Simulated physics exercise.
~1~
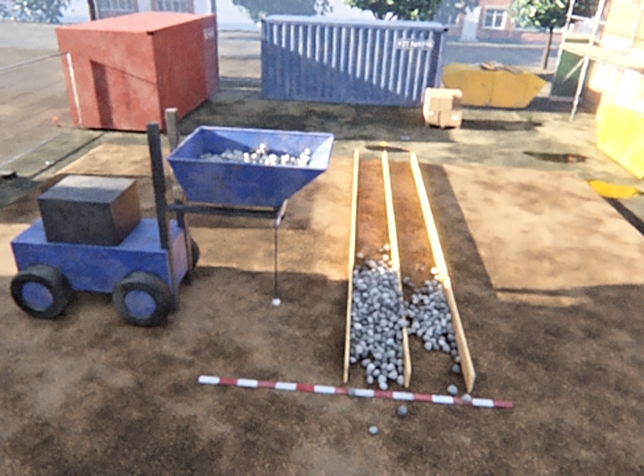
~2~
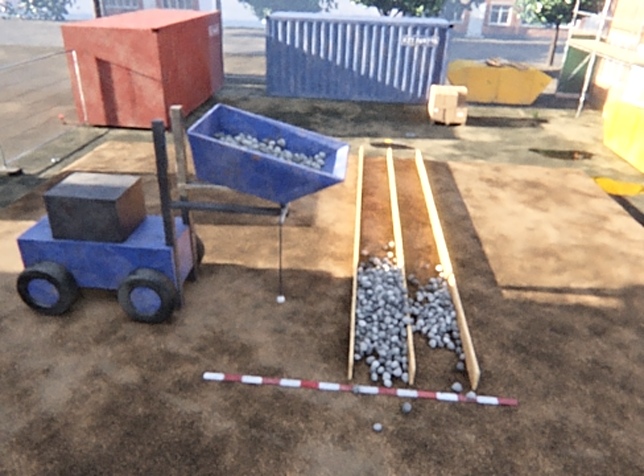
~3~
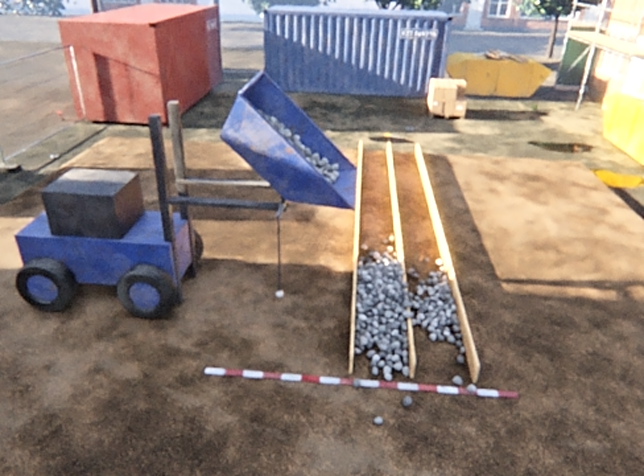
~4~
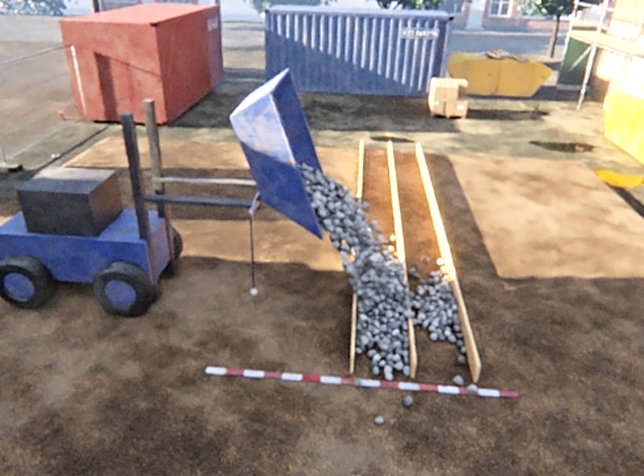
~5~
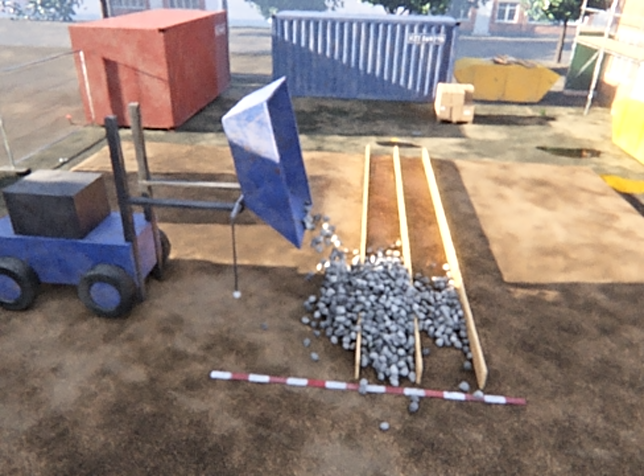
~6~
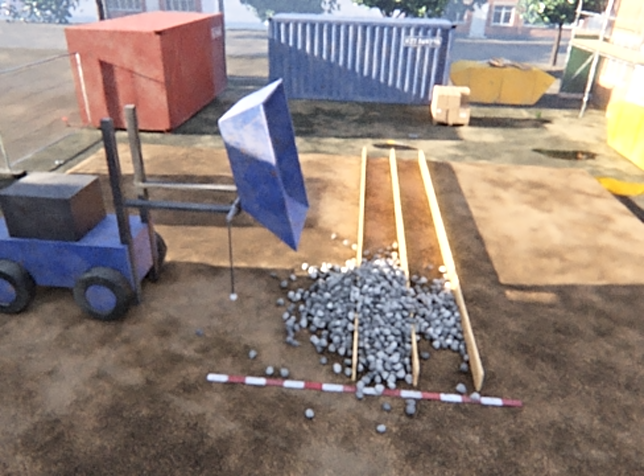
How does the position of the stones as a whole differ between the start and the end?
At the start some of the stones are up in the raised blue skip and the rest lie between the planks. At the end they are lower overall, all on the ground in a wide heap that spreads out past the left plank.
